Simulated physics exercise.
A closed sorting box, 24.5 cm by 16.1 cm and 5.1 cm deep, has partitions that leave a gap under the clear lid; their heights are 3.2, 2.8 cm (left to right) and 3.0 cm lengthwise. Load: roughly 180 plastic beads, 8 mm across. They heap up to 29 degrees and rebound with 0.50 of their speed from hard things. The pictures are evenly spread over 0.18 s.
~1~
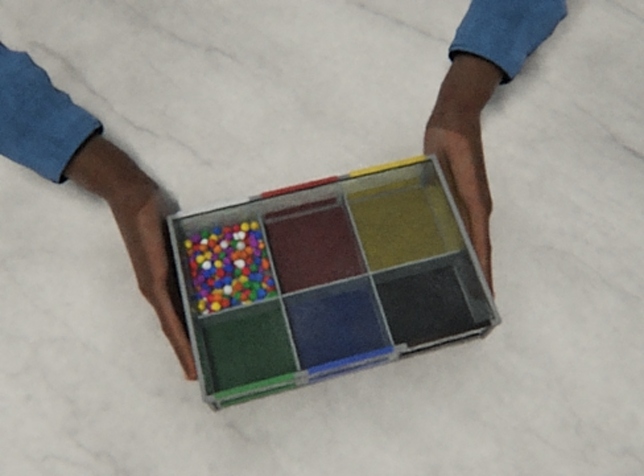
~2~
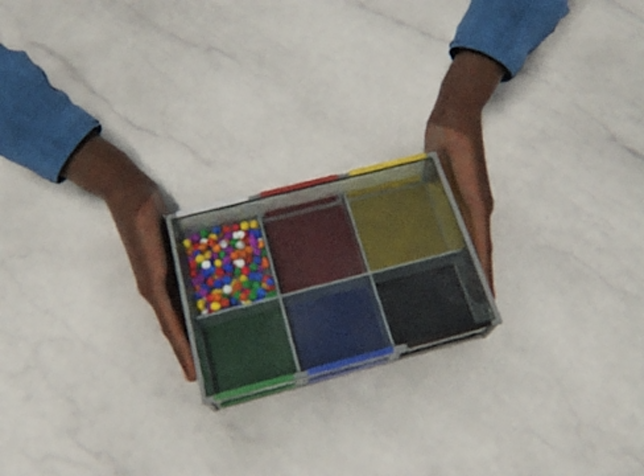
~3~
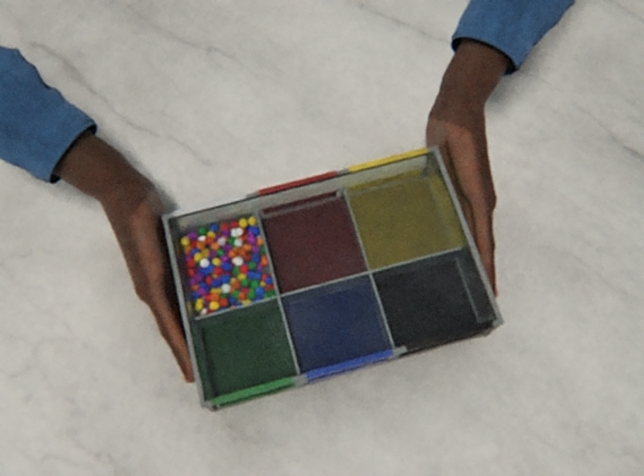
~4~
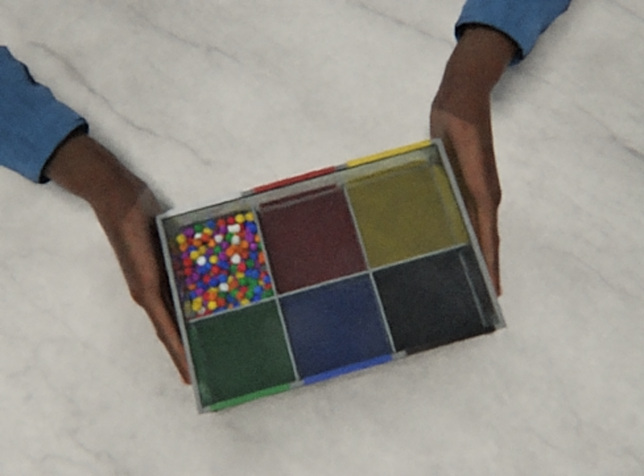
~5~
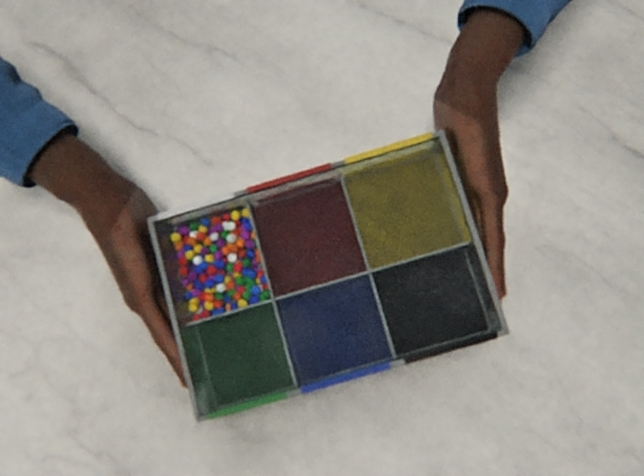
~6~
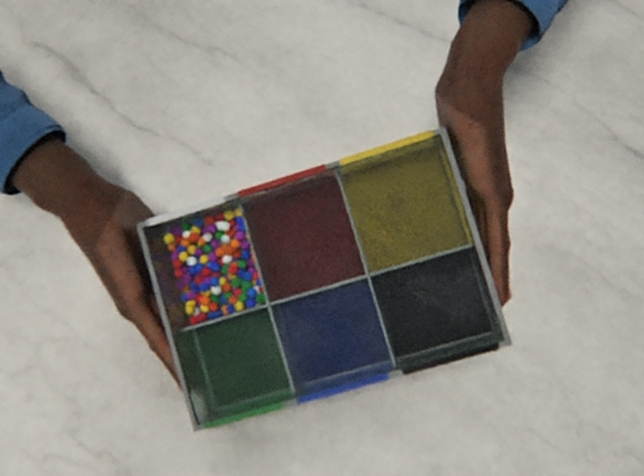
On a pale marble surface, two hands held a clear-lidded box with six coloured compartments and gradually tilted it toward the front left, while the colourful beads stayed in the back left compartment.
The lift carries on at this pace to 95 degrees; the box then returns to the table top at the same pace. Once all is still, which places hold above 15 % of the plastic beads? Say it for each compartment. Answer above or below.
Red: Below, blue: Below, green: Above, yellow: Below, white: Above, black: Below.
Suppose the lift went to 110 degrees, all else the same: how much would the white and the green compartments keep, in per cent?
In that case white 35, green 65.
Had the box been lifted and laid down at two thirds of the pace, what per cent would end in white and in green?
In that case white 45, green 55.
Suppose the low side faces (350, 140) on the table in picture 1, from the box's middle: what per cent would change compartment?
About 20 per cent.
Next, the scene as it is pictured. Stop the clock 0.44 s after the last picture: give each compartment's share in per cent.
Red 0, blue 0, green 20, yellow 0, white 80, black 0.
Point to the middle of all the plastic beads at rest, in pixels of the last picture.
At about (228, 332).
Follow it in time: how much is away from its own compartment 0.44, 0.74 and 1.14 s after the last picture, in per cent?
In turn: 20, 55, 55.
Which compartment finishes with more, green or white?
The green compartment.
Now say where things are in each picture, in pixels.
The first frame shows box tilt 0 degrees, front corners at (207, 397) and (496, 320); white 100 %.
The second frame shows box tilt 1 degrees, front corners at (207, 398) and (496, 320).
The third frame shows box tilt 4 degrees, front corners at (205, 402) and (497, 321), lowest corner left front.
The fourth frame shows box tilt 10 degrees, front corners at (203, 408) and (500, 324), lowest corner left front.
The fifth frame shows box tilt 17 degrees, front corners at (201, 416) and (503, 330), lowest corner left front.
The sixth frame shows box tilt 24 degrees, front corners at (198, 425) and (505, 340), lowest corner left front; white 100 %.
Then, 0.44 s after the last picture, tilt 94 degrees; green 20 %, white 80 %.
Then, 0.74 s after the last picture, tilt 39 degrees; green 55 %, white 45 %.
Then, 1.14 s after the last picture, tilt 0 degrees; green 55 %, white 45 %.
In the end, red 0 %, blue 0 %, green 55 %, yellow 0 %, white 45 %, black 0 %.
